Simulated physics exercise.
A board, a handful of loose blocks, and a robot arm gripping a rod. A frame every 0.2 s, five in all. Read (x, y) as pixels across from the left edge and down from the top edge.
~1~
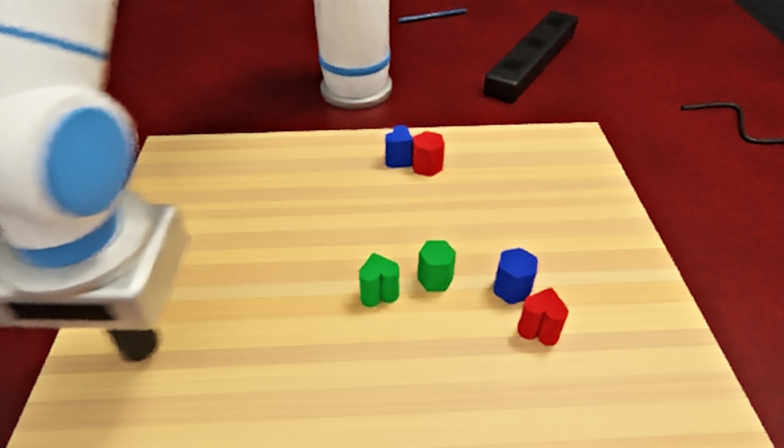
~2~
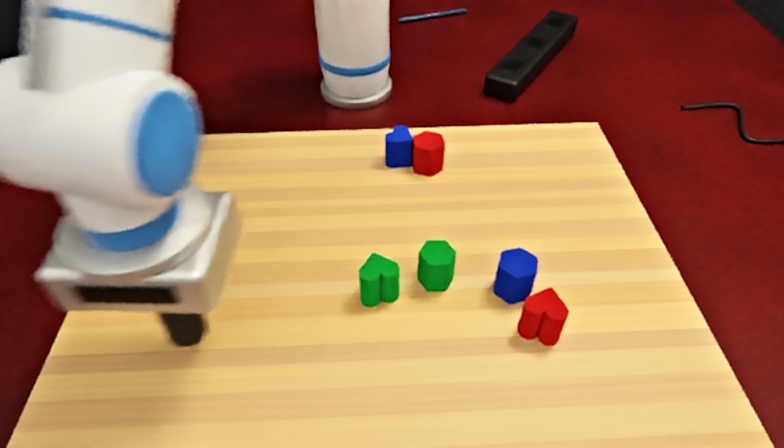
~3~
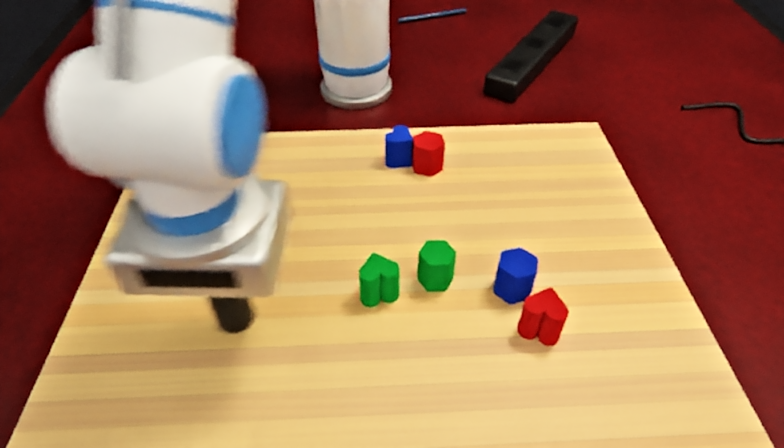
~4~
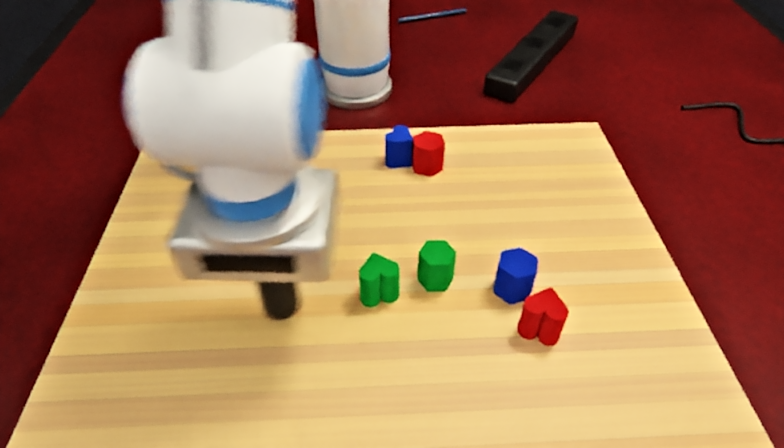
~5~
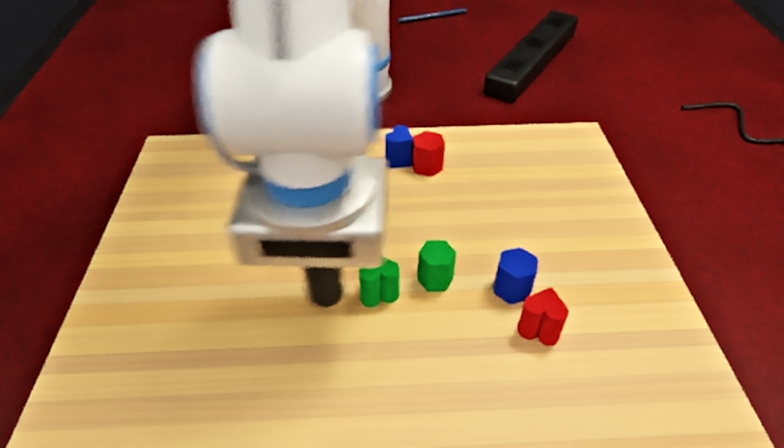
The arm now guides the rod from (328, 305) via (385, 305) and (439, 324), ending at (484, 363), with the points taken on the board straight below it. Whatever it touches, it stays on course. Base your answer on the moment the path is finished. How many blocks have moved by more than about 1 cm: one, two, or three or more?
My guess is two.
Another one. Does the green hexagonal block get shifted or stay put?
Moved off its spot.
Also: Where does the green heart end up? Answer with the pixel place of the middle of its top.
The middle of its top is at (421, 259).
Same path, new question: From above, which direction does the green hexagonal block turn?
It turns clockwise.
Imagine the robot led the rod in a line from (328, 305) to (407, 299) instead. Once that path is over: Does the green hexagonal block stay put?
No - that is not the case.
The first path, step by step. One third of the way, rod at (387, 295); green heart at (412, 258), turned 50° anticlockwise; green hexagonal block at (446, 247), turned 20° clockwise.
Two thirds of the way, rod at (442, 315); green heart at (421, 259), turned 95° anticlockwise; green hexagonal block at (448, 245), turned 30° clockwise.
At the end, rod at (486, 353); green heart at (421, 259), turned 95° anticlockwise; green hexagonal block at (448, 245), turned 30° clockwise; red heart not moved.
